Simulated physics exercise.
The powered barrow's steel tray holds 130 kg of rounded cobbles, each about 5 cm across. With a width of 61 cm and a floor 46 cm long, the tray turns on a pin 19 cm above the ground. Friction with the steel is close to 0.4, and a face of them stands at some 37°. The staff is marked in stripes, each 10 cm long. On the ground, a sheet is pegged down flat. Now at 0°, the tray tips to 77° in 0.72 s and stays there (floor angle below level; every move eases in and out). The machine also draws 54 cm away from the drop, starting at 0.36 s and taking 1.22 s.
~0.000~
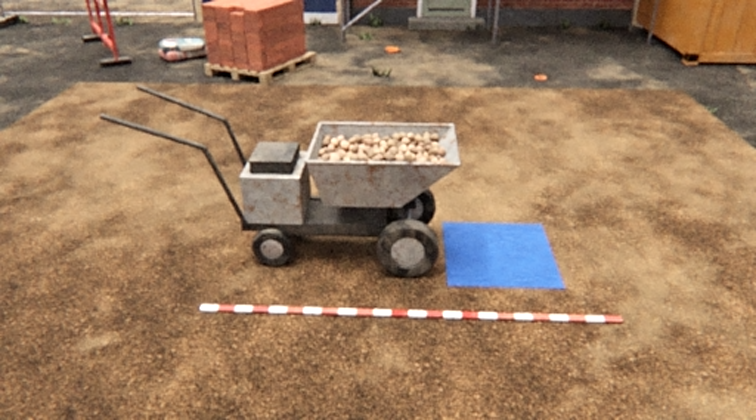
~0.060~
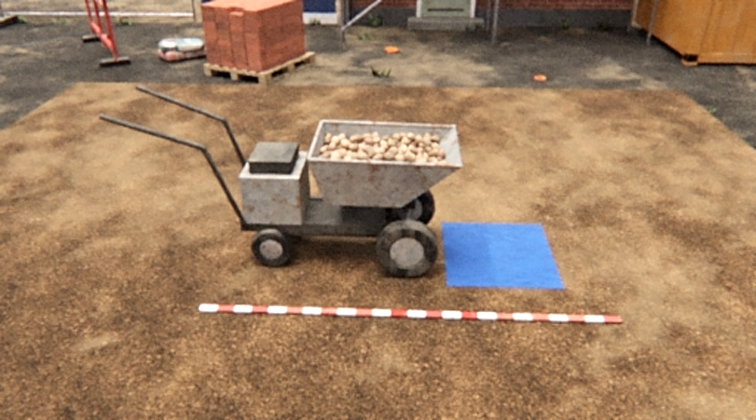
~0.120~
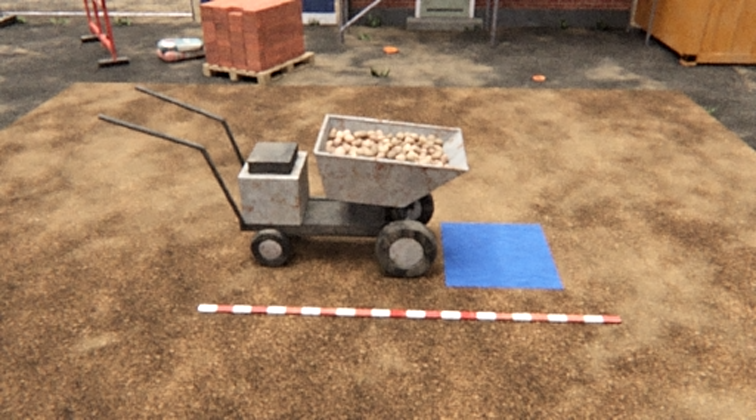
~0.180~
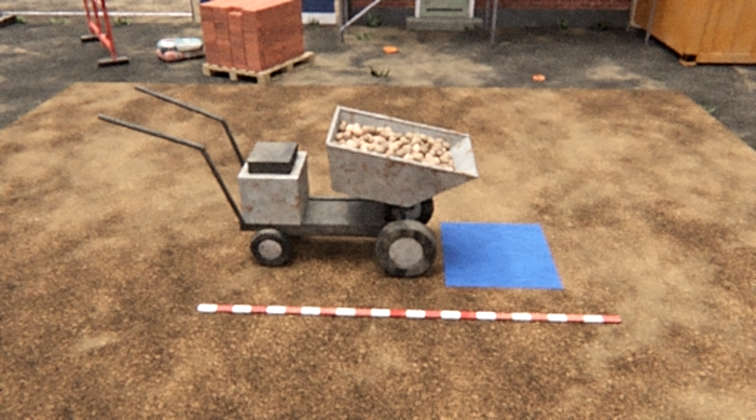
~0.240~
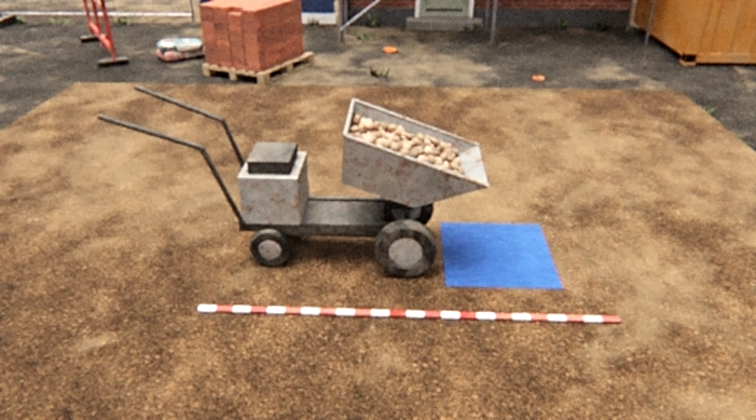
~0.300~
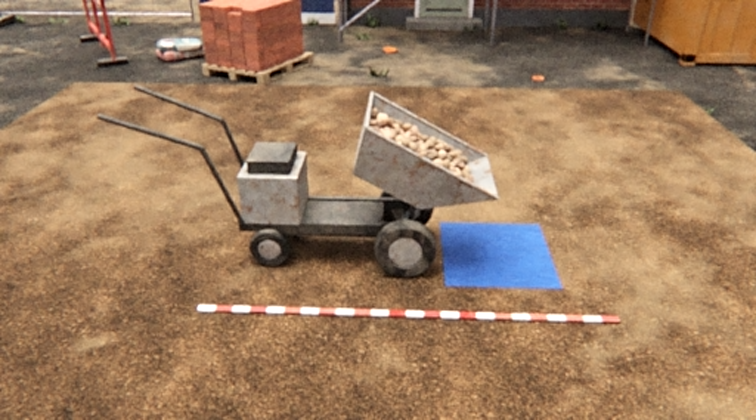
On a patch of brown dirt in a yard, a small wheeled barrow loaded with rounded stones stood beside a flat blue sheet, and its metal tray gradually tilted down toward the right.
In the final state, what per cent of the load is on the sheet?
About 50 percent.
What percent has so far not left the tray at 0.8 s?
I'd put it at some 40 per cent.
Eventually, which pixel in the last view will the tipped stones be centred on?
Somewhere near pixel (526, 252).
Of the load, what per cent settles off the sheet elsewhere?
45%, roughly.
After 0.5 s the floor is at 65°; 100 % in the tray; the foremost stones are at (509, 230).
After 0.8 s the floor is at 77°; 40 % in the tray, 45 % on the sheet, 15 % off the sheet elsewhere; the foremost stones are at (586, 260).
After 2.0 s the floor is at 77°; 0 % in the tray, 1 % short of the sheet, 52 % on the sheet, 47 % off the sheet elsewhere; the foremost stones are past the picture's edge.
After 4.0 s the floor is at 77°; 0 % in the tray, 1 % short of the sheet, 52 % on the sheet, 47 % off the sheet elsewhere; the foremost stones are past the picture's edge.
